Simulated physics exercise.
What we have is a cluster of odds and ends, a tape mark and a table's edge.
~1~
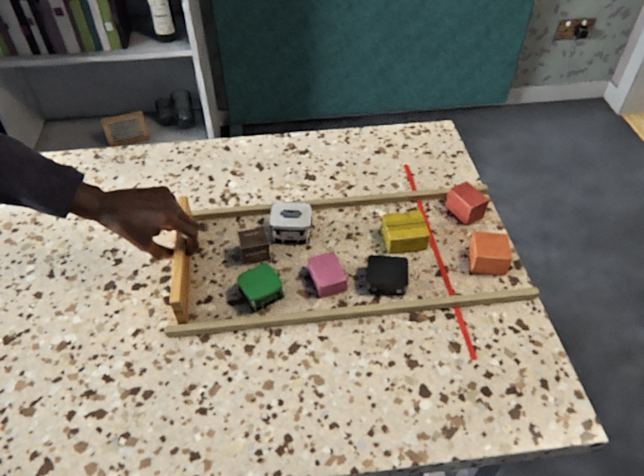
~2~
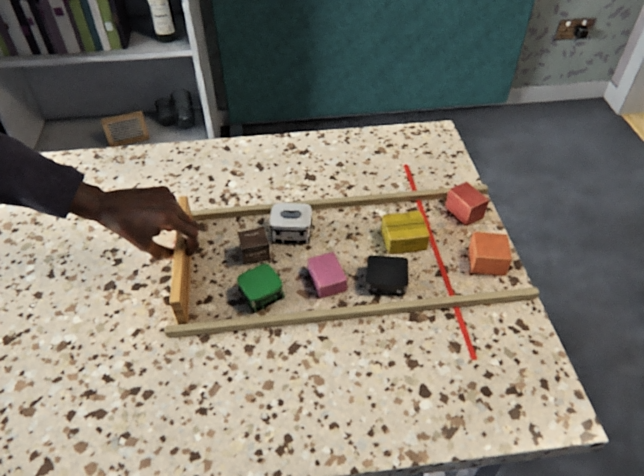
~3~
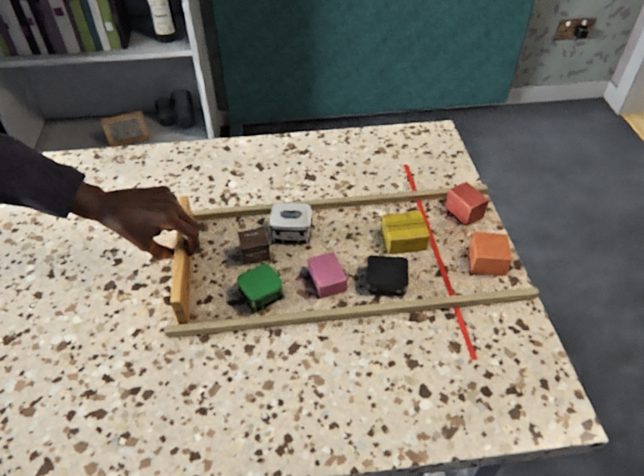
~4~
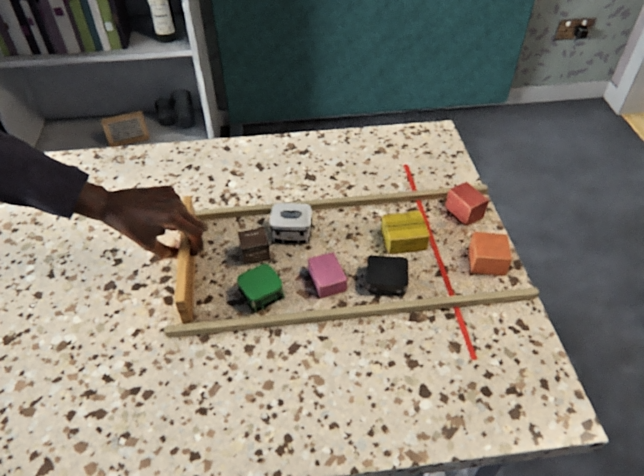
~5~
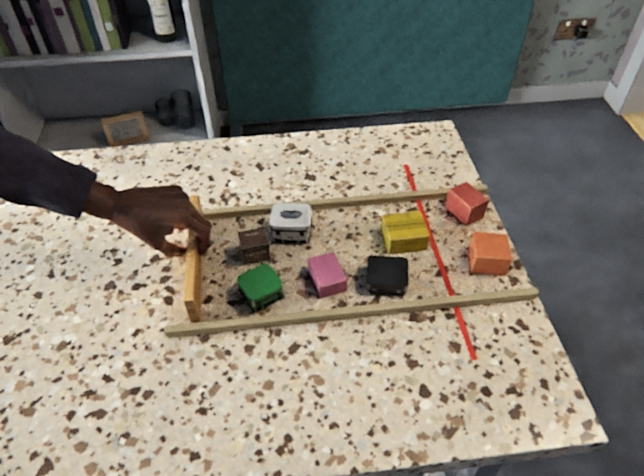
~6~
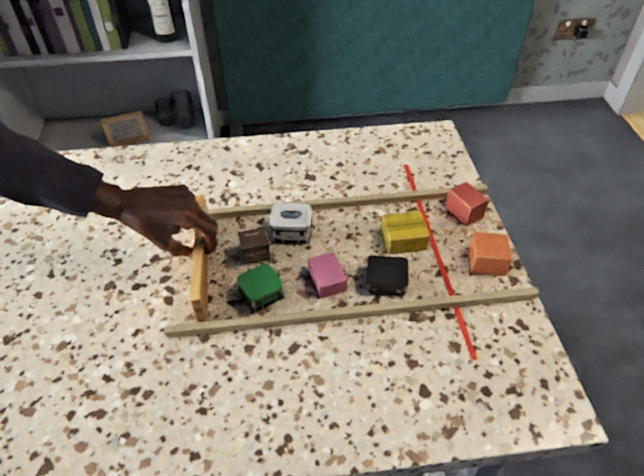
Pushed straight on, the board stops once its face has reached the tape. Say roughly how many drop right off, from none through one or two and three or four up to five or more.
Looks like just one, maybe two go over the edge.
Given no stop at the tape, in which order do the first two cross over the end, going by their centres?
The orange block first, the black case second.
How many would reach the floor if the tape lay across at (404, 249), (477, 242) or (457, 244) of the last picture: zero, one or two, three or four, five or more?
One or two; more than four; 3 or 4.
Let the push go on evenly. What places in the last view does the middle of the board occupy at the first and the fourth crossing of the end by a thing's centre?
First at (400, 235), next at (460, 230).
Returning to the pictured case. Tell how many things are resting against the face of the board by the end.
That makes 3.
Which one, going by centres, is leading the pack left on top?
The black case.
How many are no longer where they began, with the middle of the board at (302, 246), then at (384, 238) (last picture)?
First position 5; second position 7.
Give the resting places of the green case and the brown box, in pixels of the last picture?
Close to (465, 274); the other close to (447, 231).
Soon after, none off yet; orange block at rest near (490, 253); red block at rest near (467, 204); yellow box at rest near (405, 232).
At rest, the number that fall off is one or two; fallen, orange block.
